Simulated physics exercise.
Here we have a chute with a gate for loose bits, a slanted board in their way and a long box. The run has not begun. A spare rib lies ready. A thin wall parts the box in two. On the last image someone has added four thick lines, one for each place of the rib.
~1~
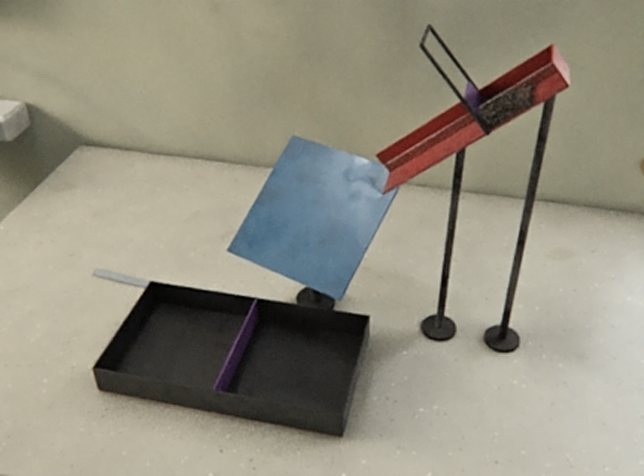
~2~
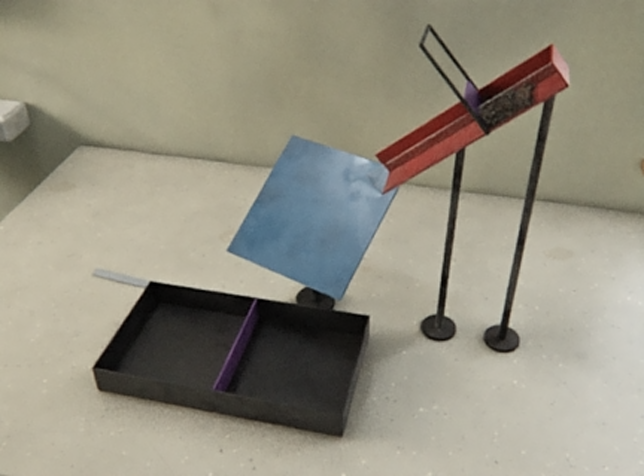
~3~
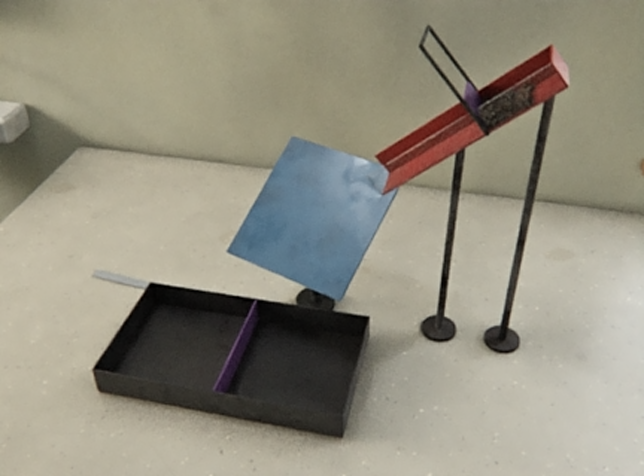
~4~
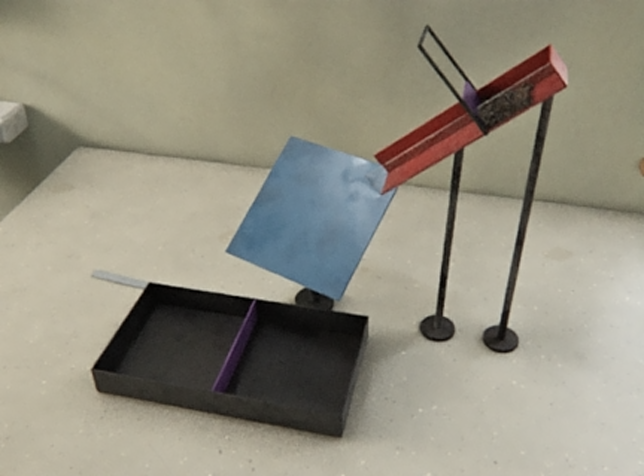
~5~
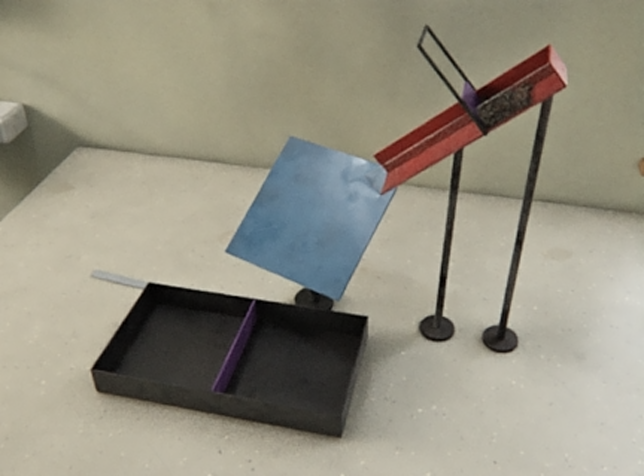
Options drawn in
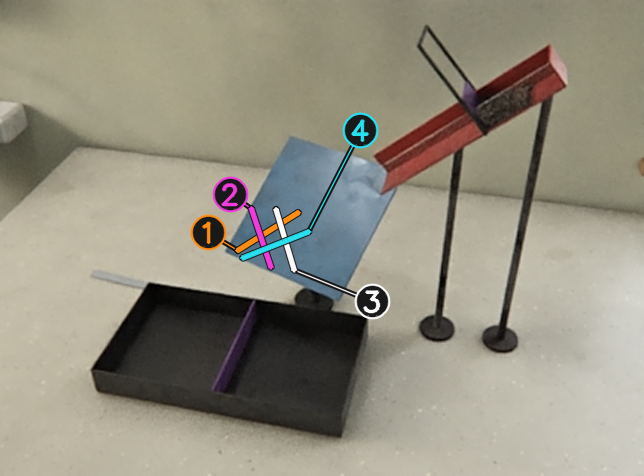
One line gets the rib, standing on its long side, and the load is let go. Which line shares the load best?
4.
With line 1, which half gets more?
Left.
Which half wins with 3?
Right.
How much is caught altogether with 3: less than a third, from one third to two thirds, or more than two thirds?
Line 3 gives more than two thirds.
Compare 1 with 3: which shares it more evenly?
Line 1.
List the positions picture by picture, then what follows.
The first frame shows load behind the gate at (504, 102), allspice berries; lip of the chute at (387, 183), sloping fairly steeply.
The second frame shows middle of the board at (314, 212), tilted fairly steeply; middle of its low edge at (280, 274); of its high edge at (347, 152).
The third frame shows front corners of the box at (93, 369) and (342, 416); front end of its middle wall at (213, 392); gate still shut at (469, 95).
The fourth frame shows middle of the load at (503, 102); lip at (385, 184).
The fifth frame shows middle of the load at (502, 102); lip at (385, 184).
On the marked copy, line 1 from (298, 212) to (237, 250); line 2 from (251, 208) to (270, 267); line 3 from (276, 209) to (294, 270); line 4 from (308, 231) to (242, 257).
With 1, of what is caught, most in the left half, about a quarter in the right.
With 2, of what is caught, about a quarter in the left half, most in the right.
With 3, of what is caught, a small part in the left half, nearly all in the right.
With 4, of what is caught, about two thirds in the left half, about a third in the right.
